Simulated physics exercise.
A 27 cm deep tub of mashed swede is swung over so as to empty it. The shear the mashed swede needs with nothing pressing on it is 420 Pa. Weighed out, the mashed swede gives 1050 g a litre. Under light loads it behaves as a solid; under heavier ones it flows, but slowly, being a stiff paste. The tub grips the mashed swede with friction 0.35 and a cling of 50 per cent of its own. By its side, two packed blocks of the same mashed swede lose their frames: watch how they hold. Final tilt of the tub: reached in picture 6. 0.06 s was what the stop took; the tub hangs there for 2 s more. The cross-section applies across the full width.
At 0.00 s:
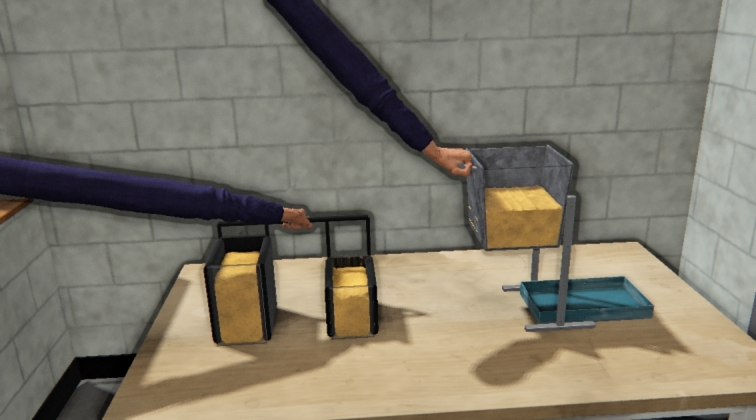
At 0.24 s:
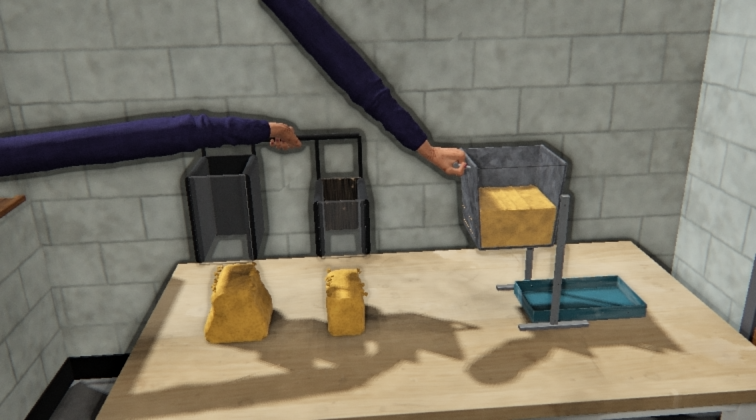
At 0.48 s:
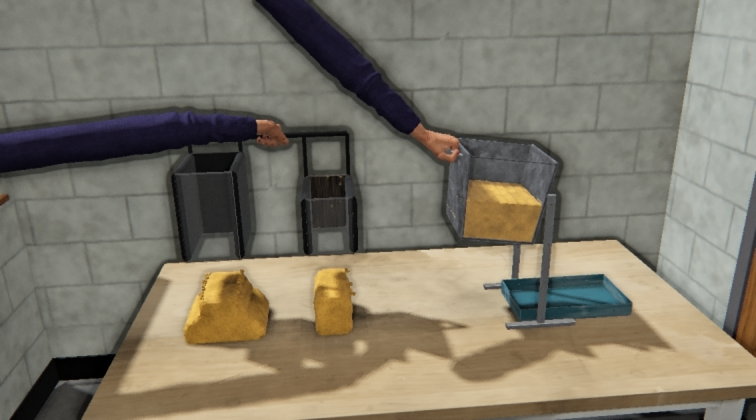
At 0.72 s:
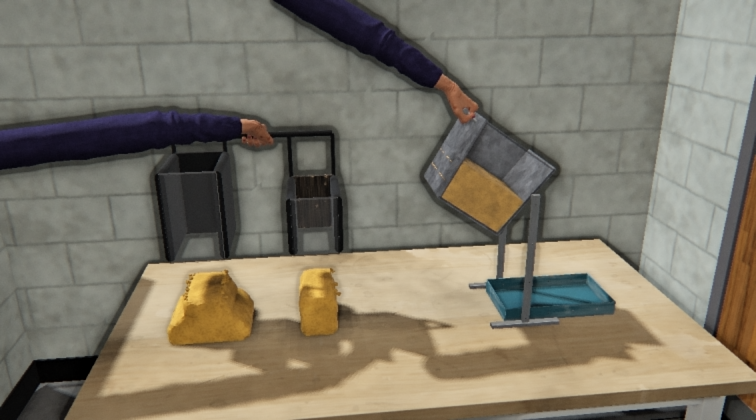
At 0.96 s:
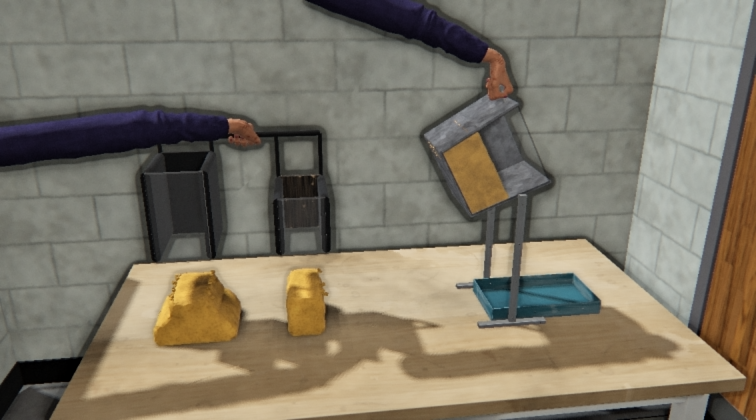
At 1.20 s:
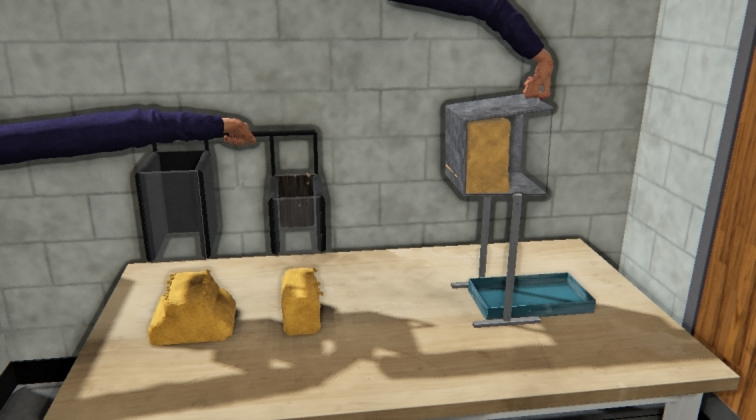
On a wooden table, two unframed yellow blocks slump unevenly while a hand tilts a clear tub sideways.
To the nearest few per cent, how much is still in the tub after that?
About 98 %.
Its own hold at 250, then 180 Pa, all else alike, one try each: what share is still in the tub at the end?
Roughly 70 % followed by roughly 60 %.
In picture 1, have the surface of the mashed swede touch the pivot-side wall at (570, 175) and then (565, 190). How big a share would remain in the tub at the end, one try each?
Respectively 45 percent and 60 percent.
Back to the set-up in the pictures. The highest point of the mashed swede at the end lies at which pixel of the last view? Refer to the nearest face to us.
Somewhere near (512, 152) in the last view.
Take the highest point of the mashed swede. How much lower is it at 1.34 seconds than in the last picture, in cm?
Roughly 4 cm.
By 1.34 s, the tub is at 88 degrees and holds 100 %.
By 1.51 s, the tub is at 88 degrees and holds 100 %.
By 1.68 s, the tub is at 88 degrees and holds 98 %.
By 1.85 s, the tub is at 88 degrees and holds 98 %.
By 3.20 s, at the end, the tub is at 88 degrees and holds 98 %.
